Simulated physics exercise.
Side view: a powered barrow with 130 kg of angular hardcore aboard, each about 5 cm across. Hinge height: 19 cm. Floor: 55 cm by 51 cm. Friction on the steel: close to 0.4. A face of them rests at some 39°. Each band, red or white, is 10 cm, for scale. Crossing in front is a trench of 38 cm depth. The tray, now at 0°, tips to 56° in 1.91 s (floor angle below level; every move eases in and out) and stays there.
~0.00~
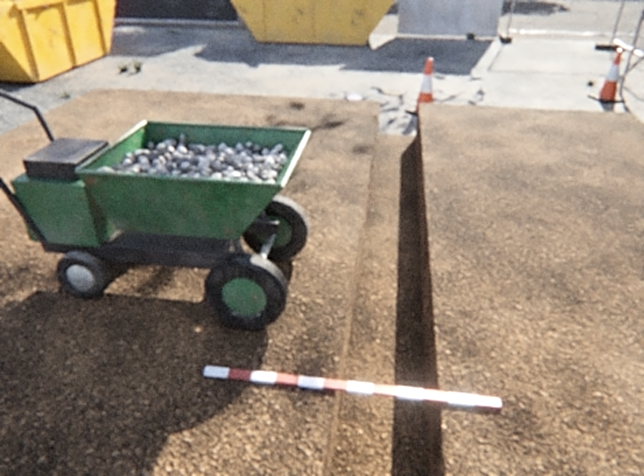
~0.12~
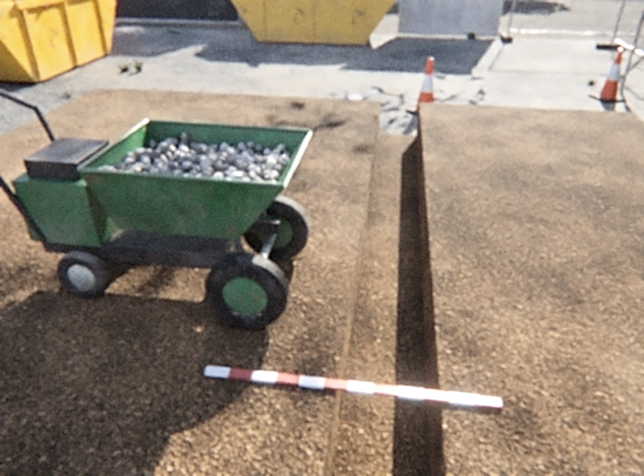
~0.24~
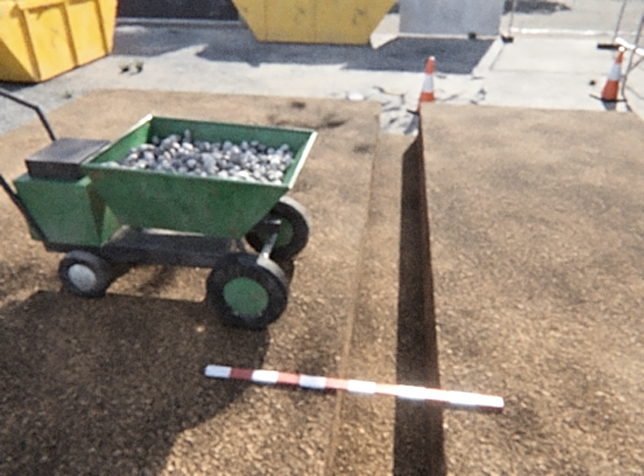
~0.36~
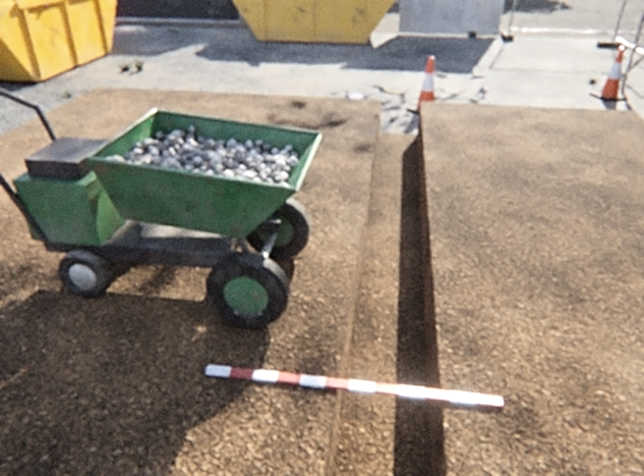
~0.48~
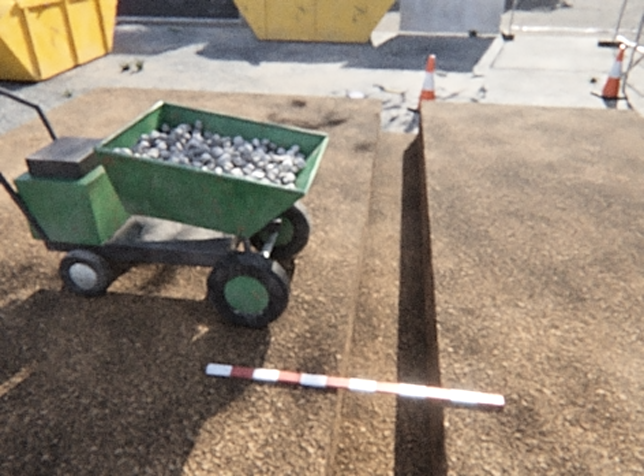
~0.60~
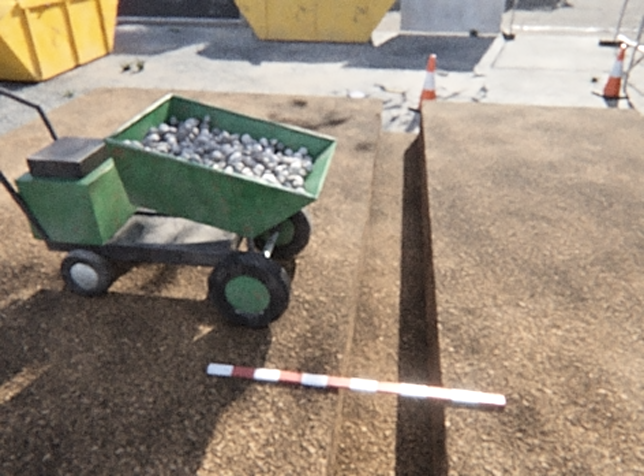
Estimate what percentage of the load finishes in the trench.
Roughly 10 percent.
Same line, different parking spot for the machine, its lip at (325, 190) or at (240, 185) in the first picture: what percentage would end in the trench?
Roughly 5 percent for the first, and 10 percent for the second.
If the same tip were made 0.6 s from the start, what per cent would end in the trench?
With that timing, about 20 per cent.
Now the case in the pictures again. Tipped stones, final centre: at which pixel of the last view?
(407, 359).
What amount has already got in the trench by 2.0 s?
By that point it's something like 0 in a hundred.
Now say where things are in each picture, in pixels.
The tray is at 0°, its lip at (282, 186); the top of the load is at (183, 152), in the first frame.
The tray is at 1°, its lip at (284, 186); the top of the load is at (185, 151); the stones move at 0.1 m/s on average, in the second frame.
Lip at (290, 188), floor tilted 2°, highest stones at (175, 148); the stones move at 0.2 m/s on average, in the third frame.
The tray is at 5°, its lip at (296, 190); the top of the load is at (180, 144); the stones move at 0.2 m/s on average, in the fourth frame.
Lip at (305, 194), floor tilted 9°, highest stones at (172, 137); the stones move at 0.3 m/s on average, in the fifth frame.
The tray is at 13°, its lip at (316, 199); the top of the load is at (176, 130); the stones move at 0.3 m/s on average, in the sixth frame.
After 1.4 s the floor is at 47°; 100 % in the tray; the foremost stones are at (355, 233).
After 2.0 s the floor is at 56°; 99 % in the tray, 1 % in the trench; the foremost stones are at (413, 324).
After 2.4 s the floor is at 56°; 96 % in the tray, 4 % in the trench; the foremost stones are at (429, 353).
After 4.3 s the floor is at 56°; 90 % in the tray, 10 % in the trench; the foremost stones are at (431, 367).
